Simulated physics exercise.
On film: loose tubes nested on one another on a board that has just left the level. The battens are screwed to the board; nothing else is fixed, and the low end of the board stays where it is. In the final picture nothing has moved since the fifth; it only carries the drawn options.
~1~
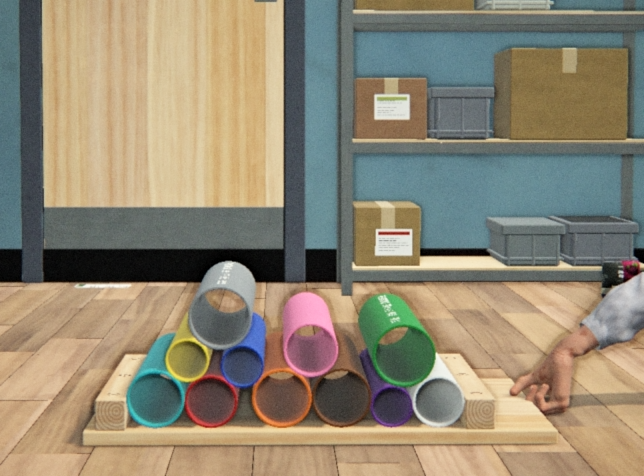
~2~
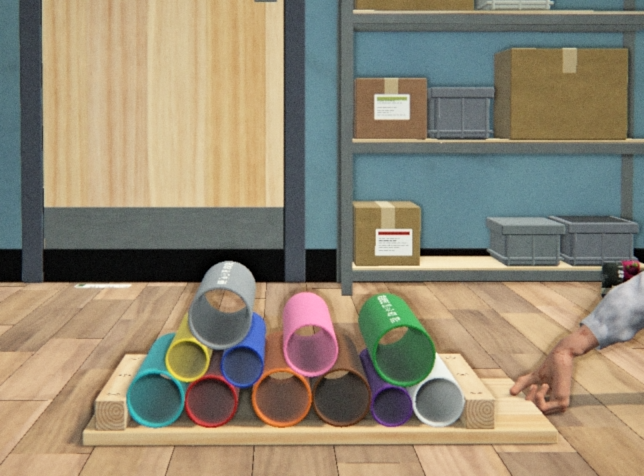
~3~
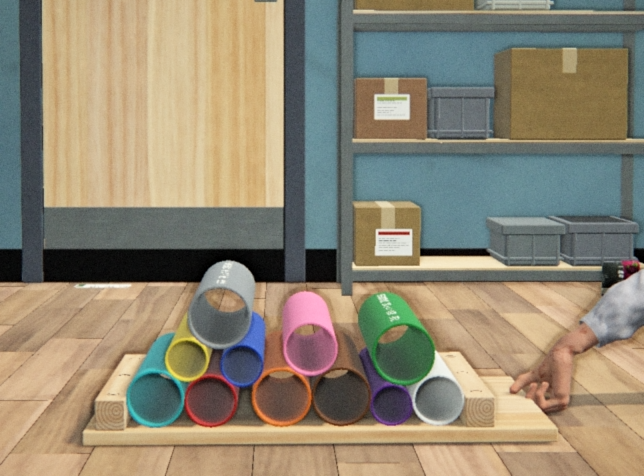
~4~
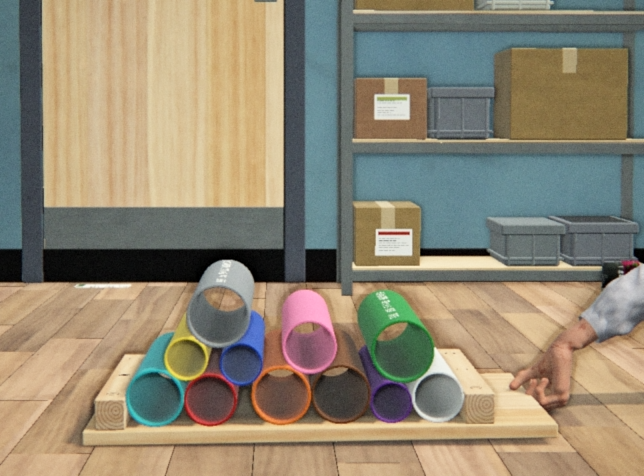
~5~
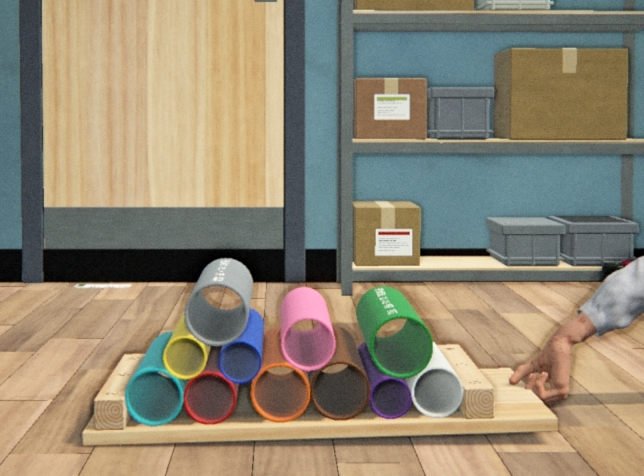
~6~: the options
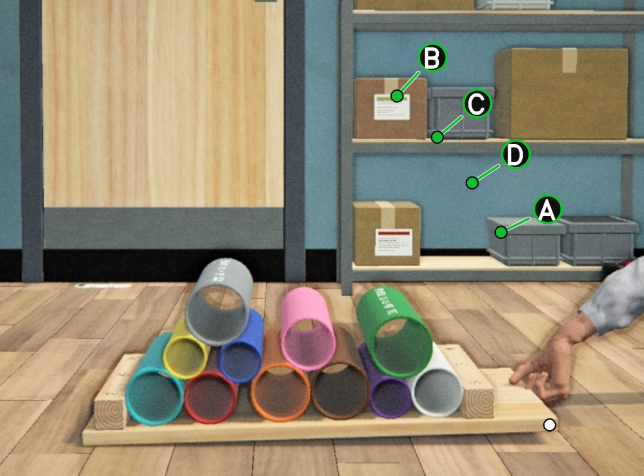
The footage shows colourful loose tubes nested in a stack between battens on a wooden board, with a hand at its right end. The board's right end rises very slightly with the hand, while the tubes barely shift.
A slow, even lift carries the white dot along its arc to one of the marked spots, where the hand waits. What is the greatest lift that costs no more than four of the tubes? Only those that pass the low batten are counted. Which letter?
Lift it to C and no more.
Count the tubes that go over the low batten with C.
With C, four.
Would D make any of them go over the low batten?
At D: Yes.
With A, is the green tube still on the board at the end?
Yes.
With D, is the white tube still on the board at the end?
Yes.
On the copy, A at (501, 232); B at (397, 96); C at (437, 137); D at (472, 183); the white dot at (549, 425).
On C. First, board at 21°.
Then, board at 40°.
Finally, board at 40°, four over the low batten (yellow, pink, blue, grey).
By contrast, A one over the low batten (grey); B five over the low batten; D four over the low batten (yellow, pink, blue, grey).
